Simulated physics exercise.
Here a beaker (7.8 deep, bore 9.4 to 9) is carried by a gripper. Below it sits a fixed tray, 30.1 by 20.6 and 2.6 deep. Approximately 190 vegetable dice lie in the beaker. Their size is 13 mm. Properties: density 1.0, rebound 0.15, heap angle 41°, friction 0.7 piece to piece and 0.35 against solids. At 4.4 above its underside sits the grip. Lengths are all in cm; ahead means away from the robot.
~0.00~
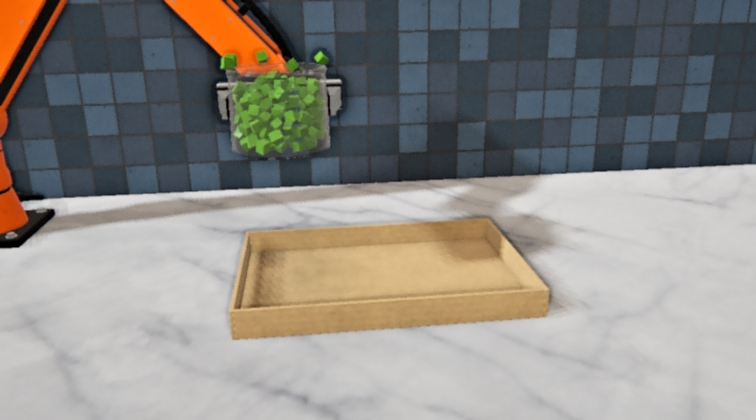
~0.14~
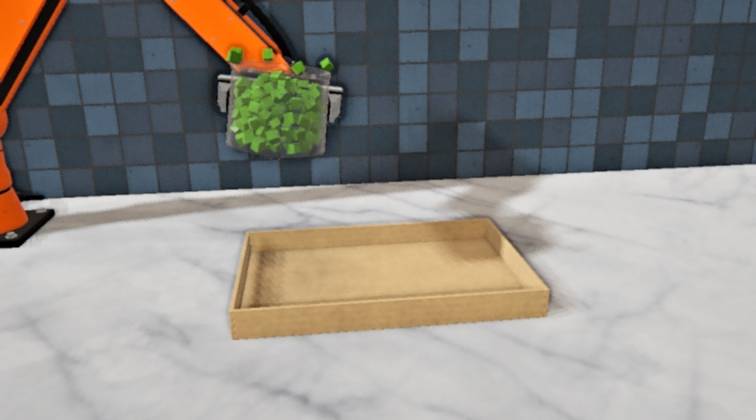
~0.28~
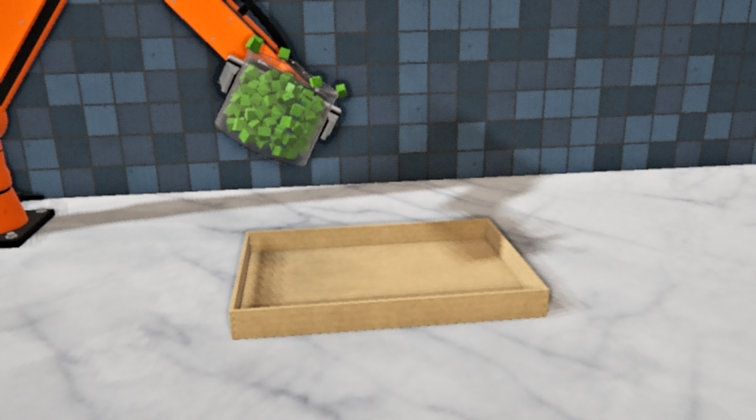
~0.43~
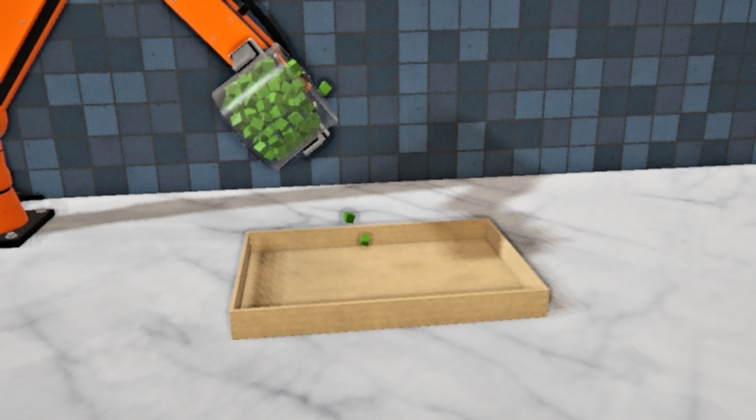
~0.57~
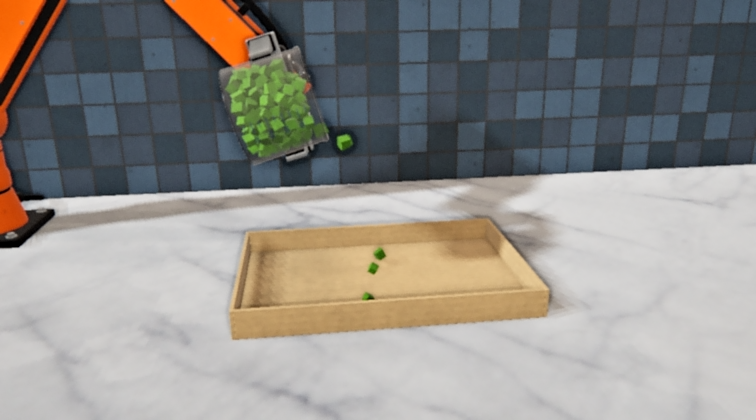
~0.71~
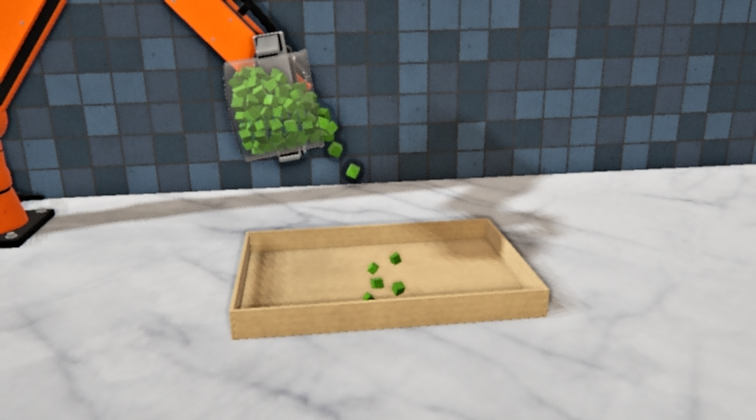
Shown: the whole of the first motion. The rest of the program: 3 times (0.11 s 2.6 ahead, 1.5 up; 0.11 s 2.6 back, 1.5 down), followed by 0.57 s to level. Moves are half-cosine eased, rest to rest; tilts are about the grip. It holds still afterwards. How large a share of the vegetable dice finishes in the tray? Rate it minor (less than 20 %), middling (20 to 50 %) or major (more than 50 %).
Major, more than 50 %.
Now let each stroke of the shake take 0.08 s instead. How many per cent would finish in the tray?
Roughly 90 percent would.
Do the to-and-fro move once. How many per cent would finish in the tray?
About 50 per cent in that case.
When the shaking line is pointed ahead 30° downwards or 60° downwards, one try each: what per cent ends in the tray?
Result: Approx. 45 % and 20 %, one try each.
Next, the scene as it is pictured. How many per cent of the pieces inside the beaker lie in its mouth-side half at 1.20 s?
Close to 45 in a hundred.
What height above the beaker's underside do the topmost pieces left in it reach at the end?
Roughly 4.5 cm.
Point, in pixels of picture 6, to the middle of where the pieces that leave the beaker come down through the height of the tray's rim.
Estimated centre around (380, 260) in pixels.
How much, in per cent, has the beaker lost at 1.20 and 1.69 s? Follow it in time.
First it's 65 percent, and after that 75 percent.
After 1.20 s, tilted 82° forward, highest piece 20 above the table; 93 in the tray, 68 in the beaker, 25 in flight or on a rim.
After 1.69 s, tilted 32° forward, highest piece 21 above the table; 141 in the tray, 45 in the beaker.
After 2.14 s, level, highest piece 21 above the table; 141 in the tray, 45 in the beaker.
After 3.19 s, level, highest piece 20 above the table; 141 in the tray, 45 in the beaker.
At rest, 141 in the tray, 45 in the beaker. That is 76 % in the tray.
